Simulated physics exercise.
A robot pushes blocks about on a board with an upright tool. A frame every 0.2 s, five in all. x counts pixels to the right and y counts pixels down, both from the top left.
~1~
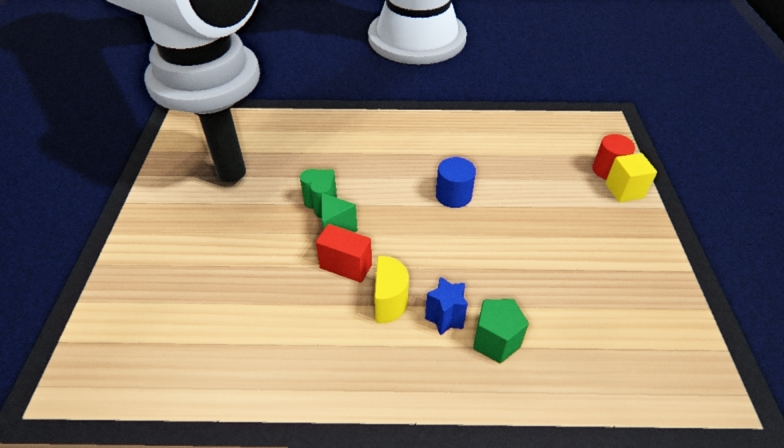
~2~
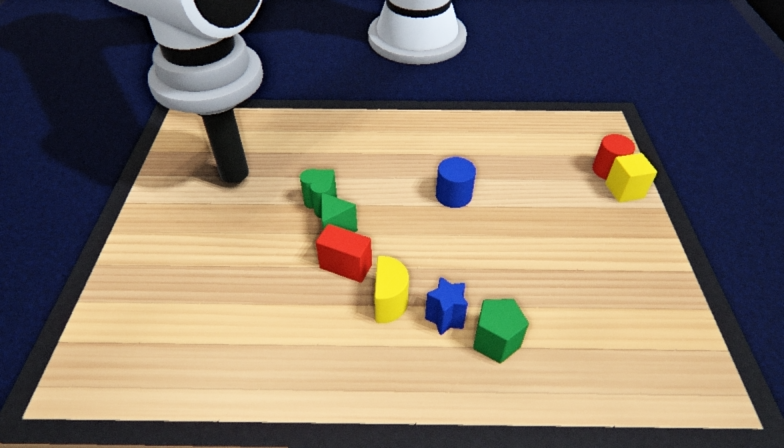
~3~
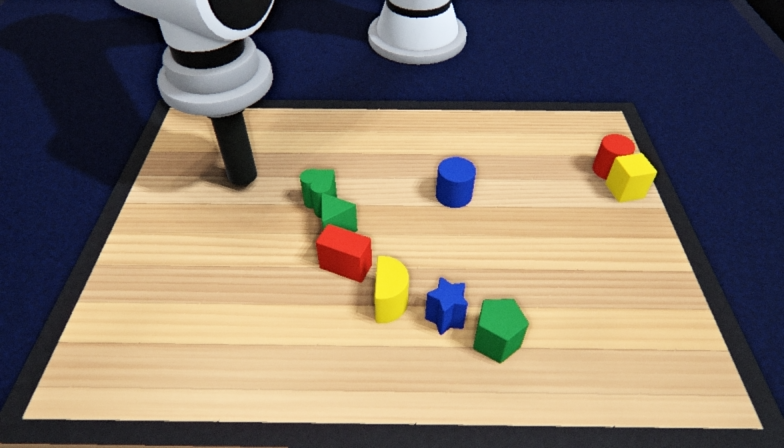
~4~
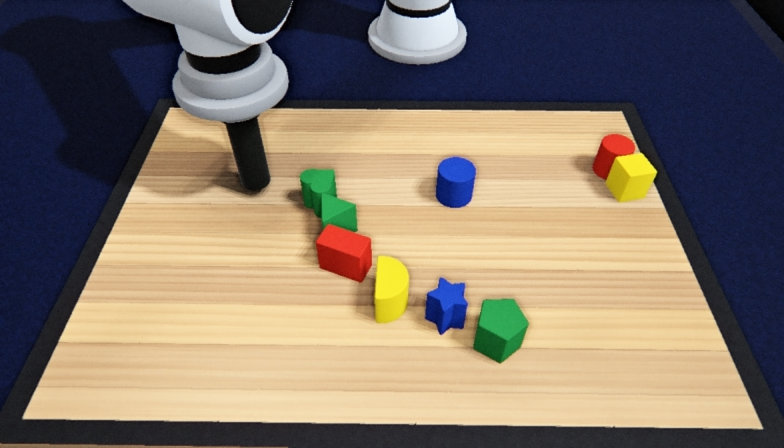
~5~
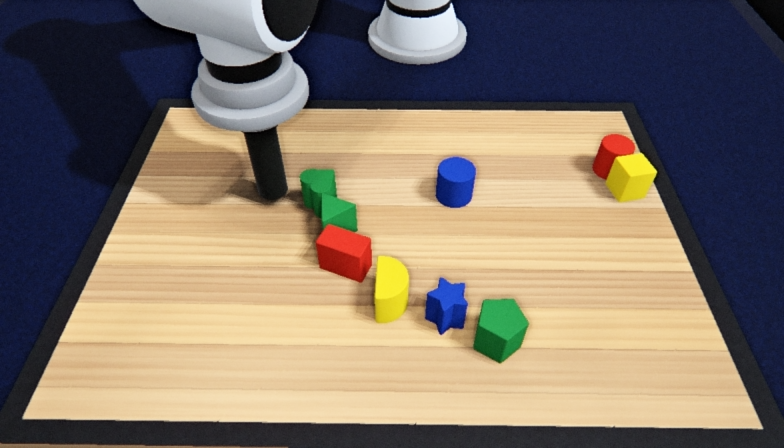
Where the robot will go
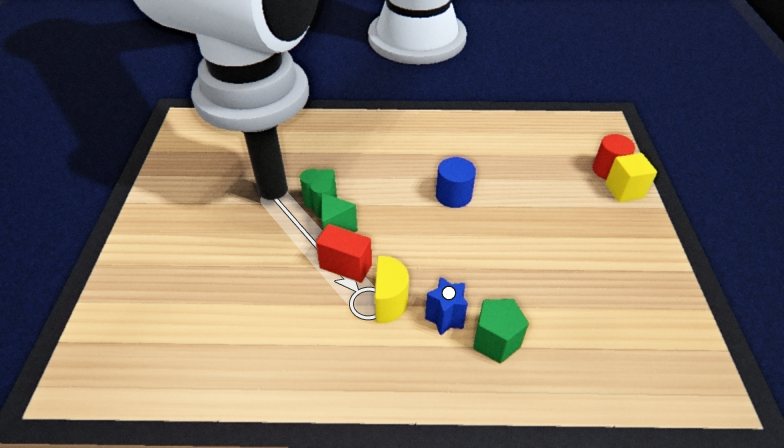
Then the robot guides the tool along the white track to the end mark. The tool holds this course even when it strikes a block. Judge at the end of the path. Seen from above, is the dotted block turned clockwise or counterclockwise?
Twists anticlockwise.
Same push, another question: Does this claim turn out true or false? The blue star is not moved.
This is false.
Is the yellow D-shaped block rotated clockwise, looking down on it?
I expect so.
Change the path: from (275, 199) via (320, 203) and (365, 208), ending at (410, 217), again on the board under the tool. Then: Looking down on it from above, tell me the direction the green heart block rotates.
Viewed from above: Clockwise.
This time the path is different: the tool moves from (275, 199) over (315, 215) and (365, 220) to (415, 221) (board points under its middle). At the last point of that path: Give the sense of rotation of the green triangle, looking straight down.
Top view: Clockwise.
The line goes straight from (275, 199) to (369, 303); the dot is on the blue star.
What follows on the original path. One third of the way, tool (302, 222); nothing pushed yet.
Two thirds of the way, tool (333, 257); green triangle (339, 208), turned 30° anticlockwise; red rectangle (368, 257); yellow D-shaped block (399, 281), turned 25° clockwise.
At the end, tool (368, 295); green triangle (339, 208), turned 30° anticlockwise; red rectangle (414, 275), turned 65° anticlockwise; yellow D-shaped block (424, 300), turned 45° clockwise; blue star (462, 299), turned 30° anticlockwise.
